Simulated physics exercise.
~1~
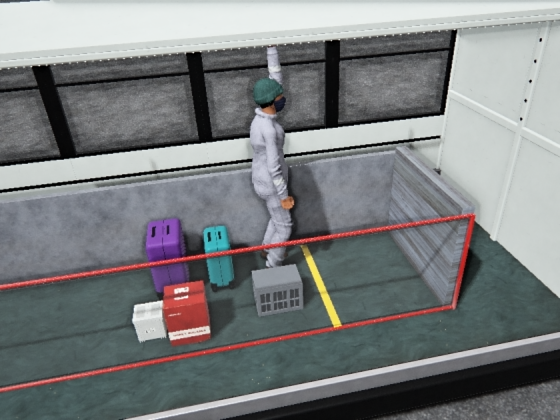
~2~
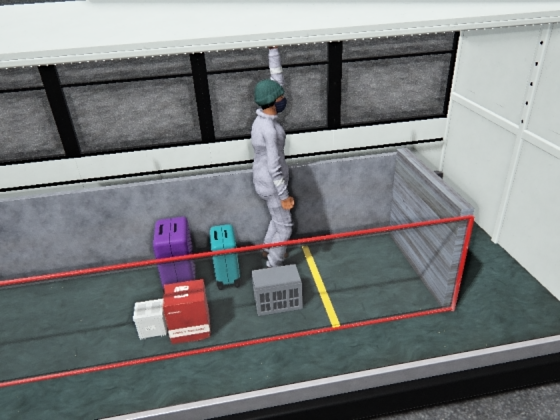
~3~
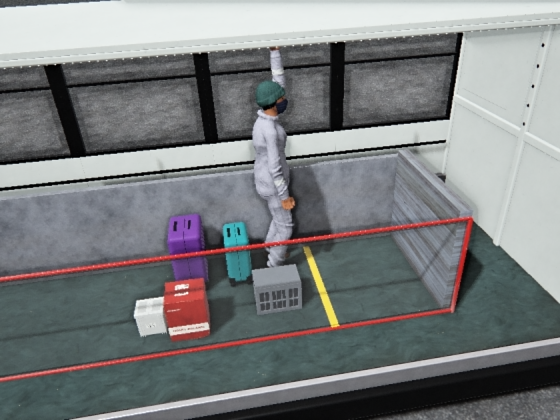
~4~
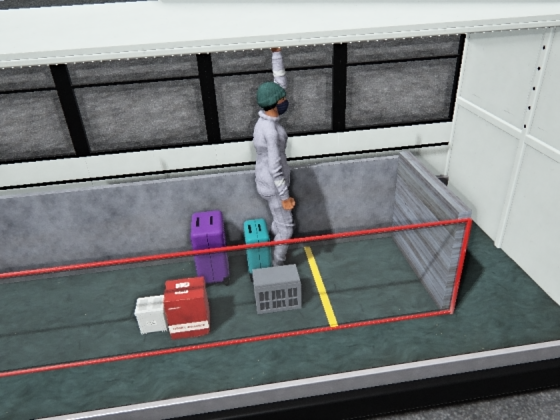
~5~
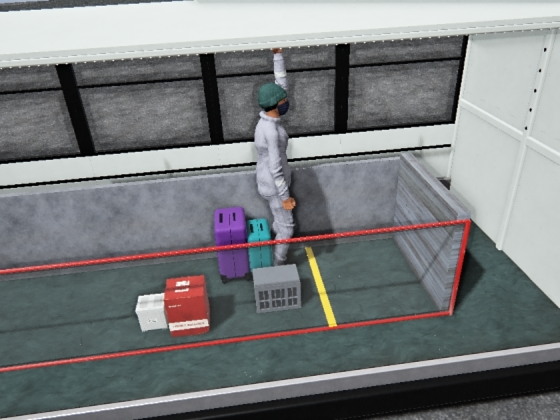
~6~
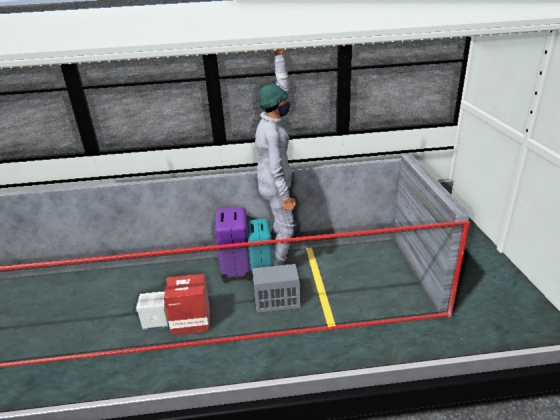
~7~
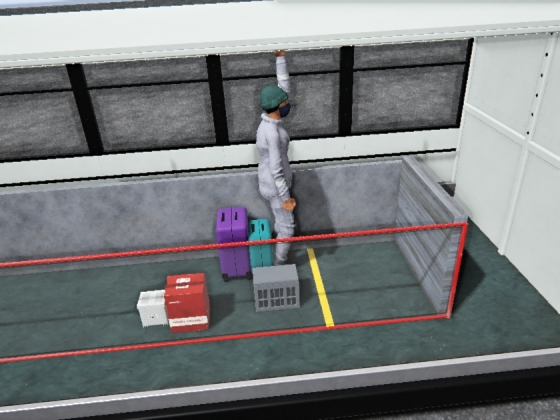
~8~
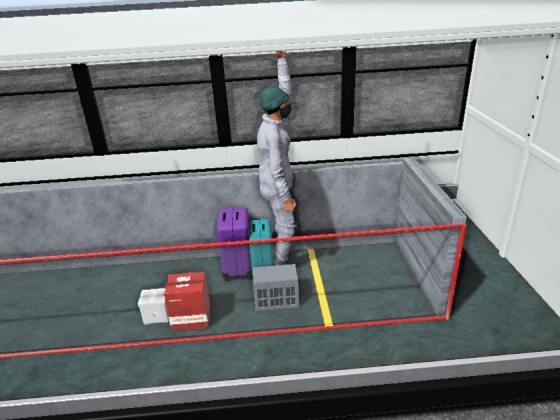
A person in pale grey overalls, a green cap and a dark mask stands with one arm raised to the overhead edge in a grey-walled luggage bay on a tram, seen from above. Purple and teal wheeled cases stand upright at left, behind a red pack and a white tub, while a grey crate sits near a yellow line. Both cases roll right together. The teal one stops by the person's legs, and the larger purple one closes in beside it and stops. The pack, tub and crate stay put, and everything rests short of the line.
